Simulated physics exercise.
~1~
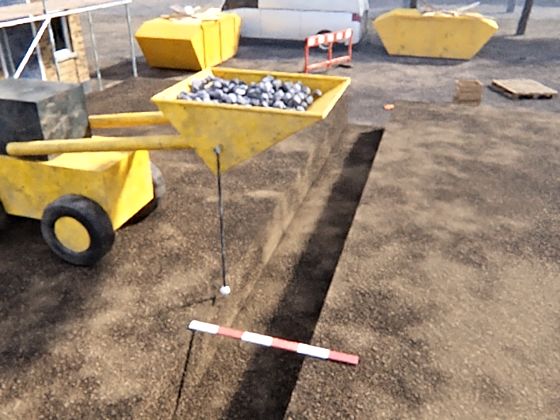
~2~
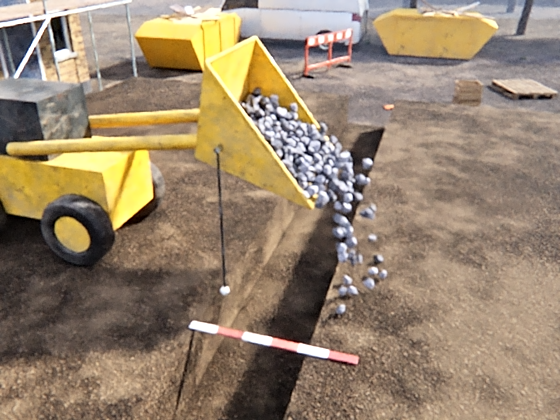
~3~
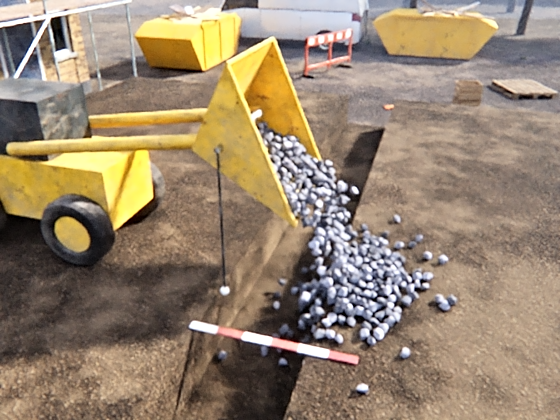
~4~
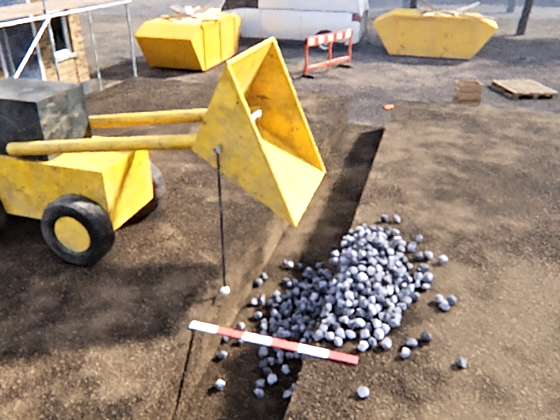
A yellow loader with its bucket full of grey stones tipped it forward and down to the right, and the stones poured out over a trench until the bucket was empty, ending in a heap partly in the trench and mostly beyond it.
